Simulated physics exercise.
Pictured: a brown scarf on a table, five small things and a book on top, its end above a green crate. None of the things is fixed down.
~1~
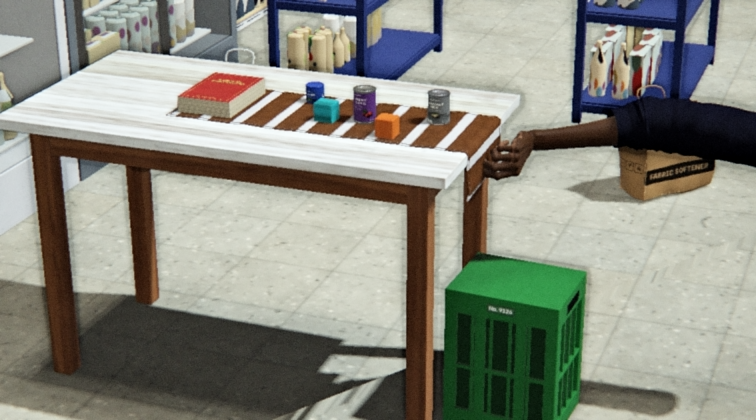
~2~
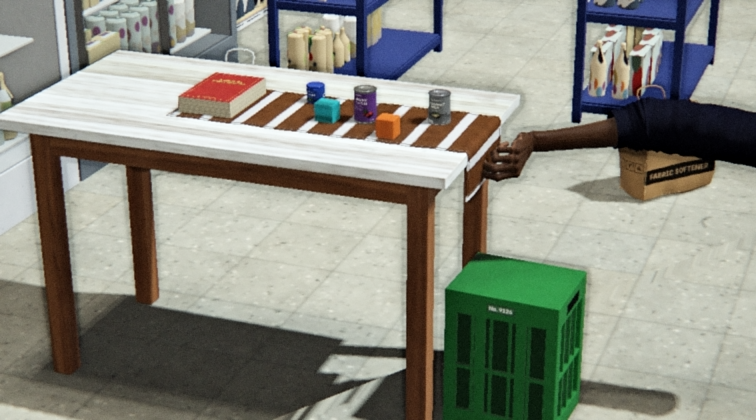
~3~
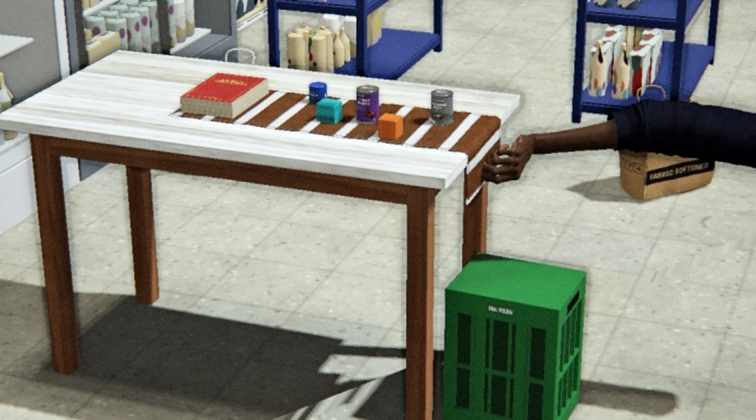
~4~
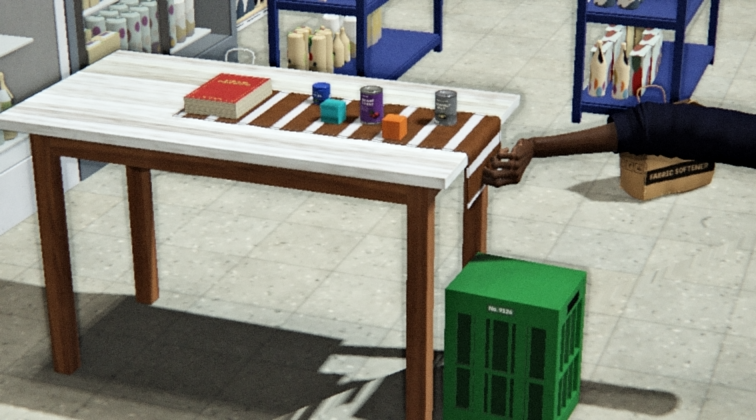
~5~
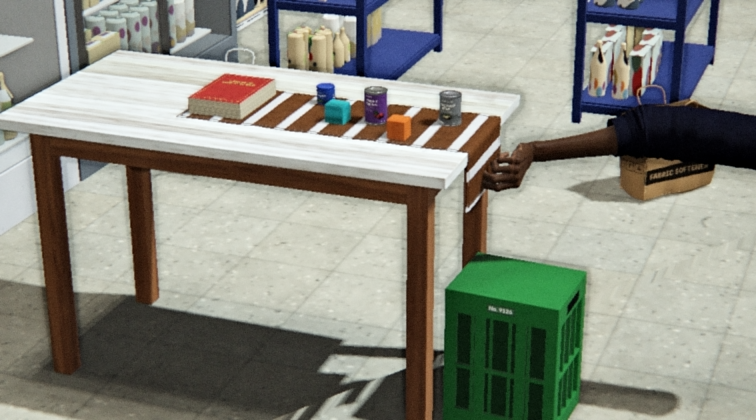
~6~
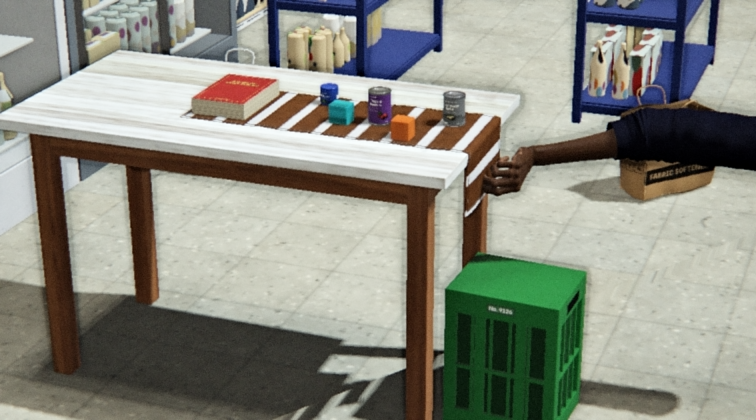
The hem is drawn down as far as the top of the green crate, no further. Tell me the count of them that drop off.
Number down: Two.
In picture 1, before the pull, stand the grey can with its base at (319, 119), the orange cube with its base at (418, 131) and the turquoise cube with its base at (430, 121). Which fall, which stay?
Grey can - stays aboard, orange cube - leaves the top, turquoise cube - leaves the top.
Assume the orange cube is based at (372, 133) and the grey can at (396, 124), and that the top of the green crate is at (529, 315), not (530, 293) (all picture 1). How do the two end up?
The orange cube does not stay aboard, and the grey can does not stay aboard.
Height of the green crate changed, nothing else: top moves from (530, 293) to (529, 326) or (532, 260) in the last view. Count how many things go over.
First case 3, second 1.
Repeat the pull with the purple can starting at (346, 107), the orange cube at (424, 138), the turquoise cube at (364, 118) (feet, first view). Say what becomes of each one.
Watch the purple can hang on, the orange cube go down and the turquoise cube hang on.
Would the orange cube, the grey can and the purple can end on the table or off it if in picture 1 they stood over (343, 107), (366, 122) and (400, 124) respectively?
In the end the orange cube is still up there, the grey can is still up there and the purple can is no longer up there.
A little later, hem near (484, 236); grey can gone.
Next, hem on the crate; grey can and orange cube gone.
When it is over, hem on the crate; grey can and orange cube gone. It carries off two.
